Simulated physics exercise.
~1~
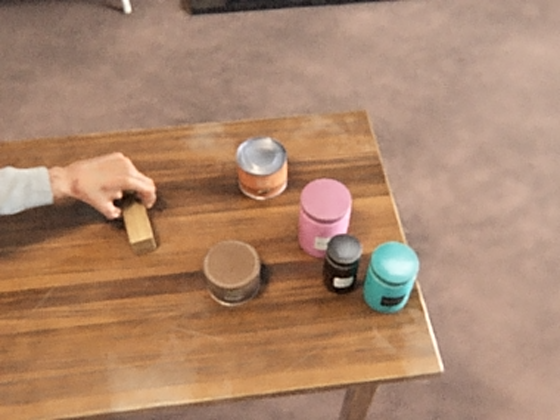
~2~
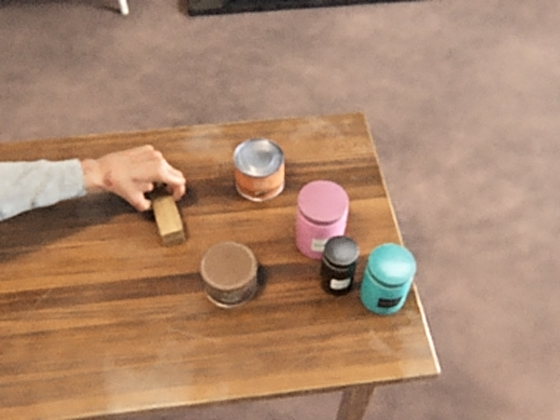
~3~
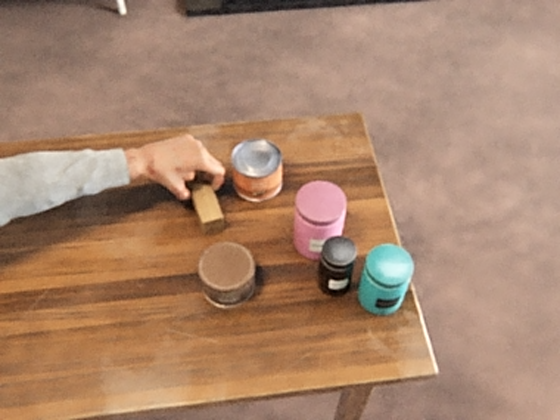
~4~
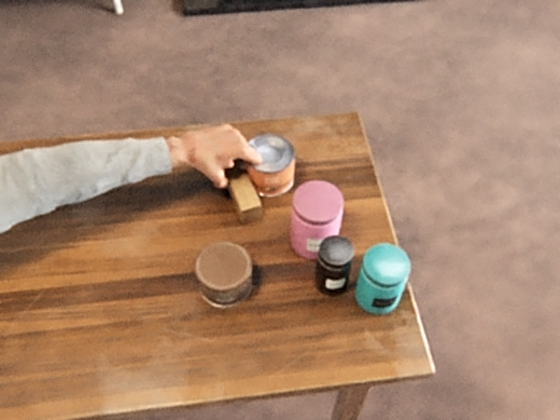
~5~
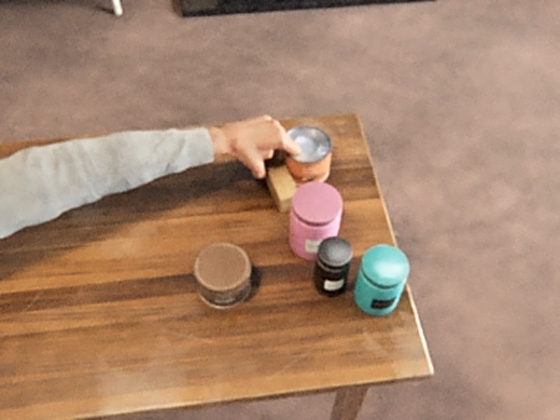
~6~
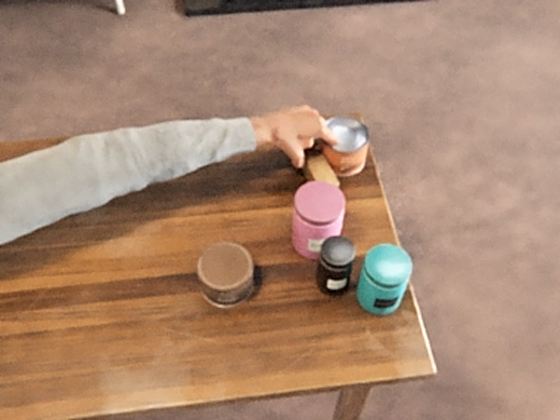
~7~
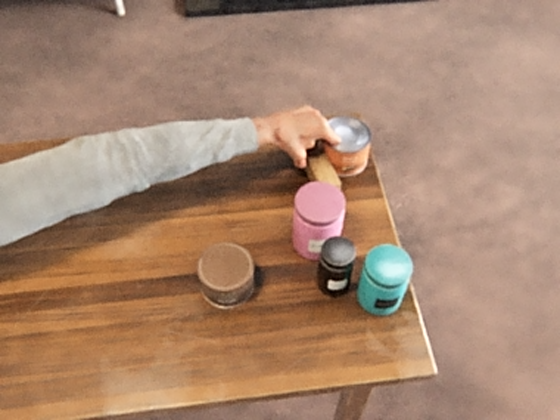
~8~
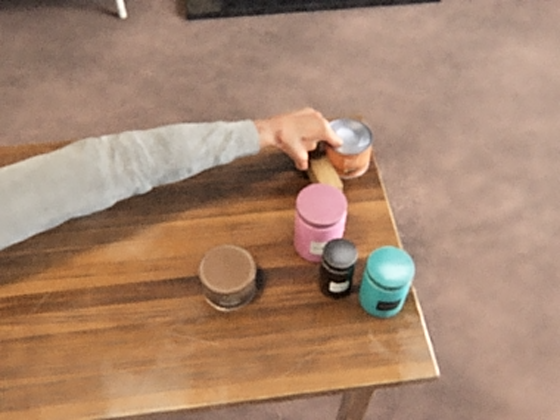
At the start, a hand in a grey sleeve holds a small wooden block on a wooden table, with an orange tub, a brown tub, and pink, black and turquoise jars to its right. The hand slides the block steadily to the right across the tabletop. The block reaches the orange tub and begins pushing it toward the right edge, passing behind the pink jar. The tub slides upright until it sits near the table's far right corner, where the hand stops. At the end, the hand rests beside the tub, and the other four containers stand where they began.
